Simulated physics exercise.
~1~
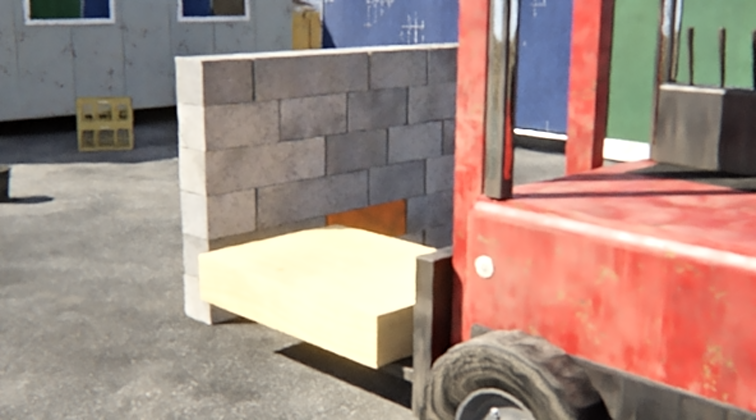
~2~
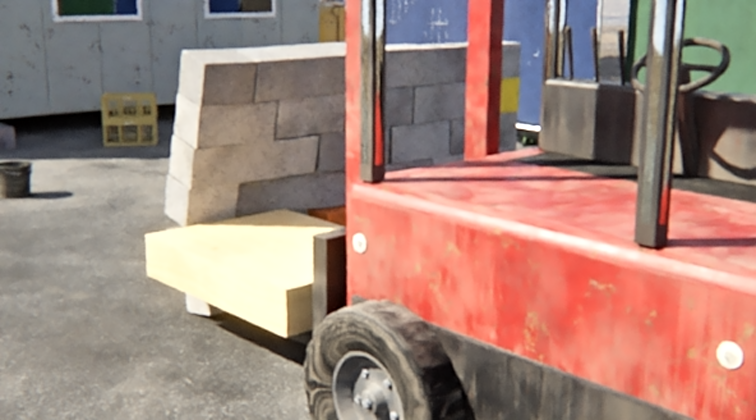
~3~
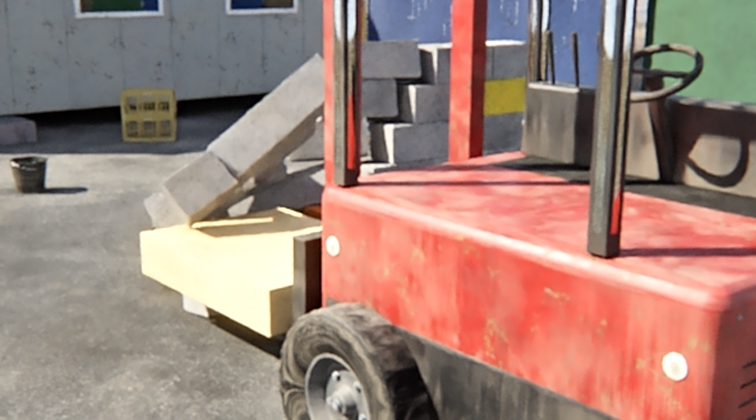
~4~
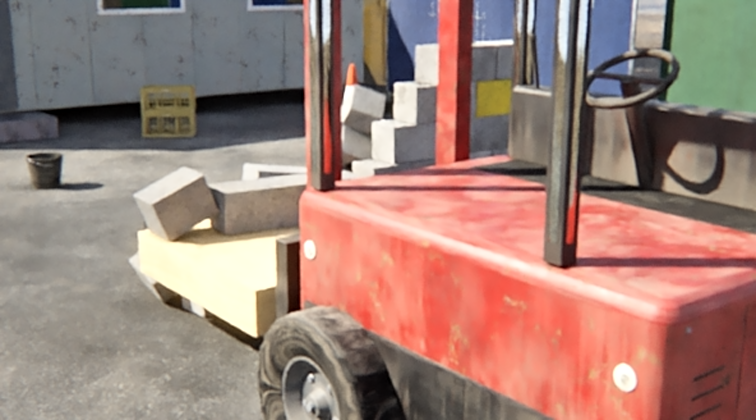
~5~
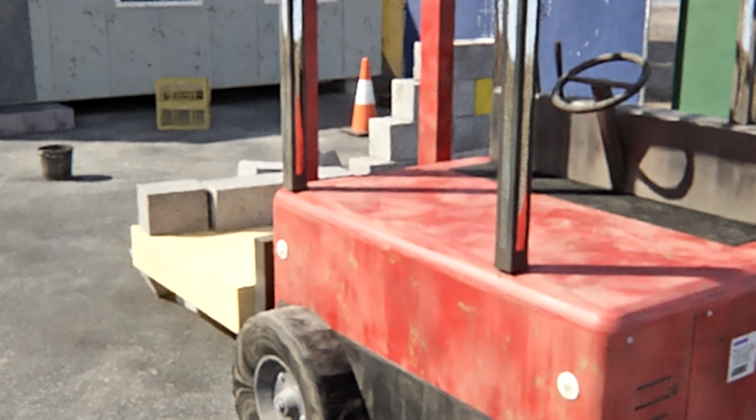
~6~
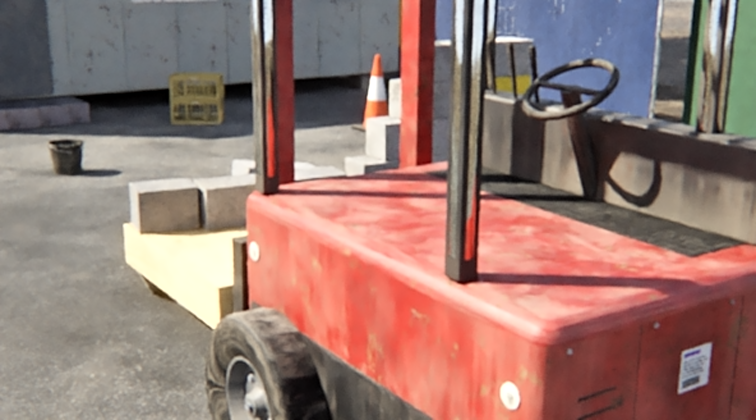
Red forklift pushing a pale crated load into a grey block wall, toppling part of it, blocks resting on the load.
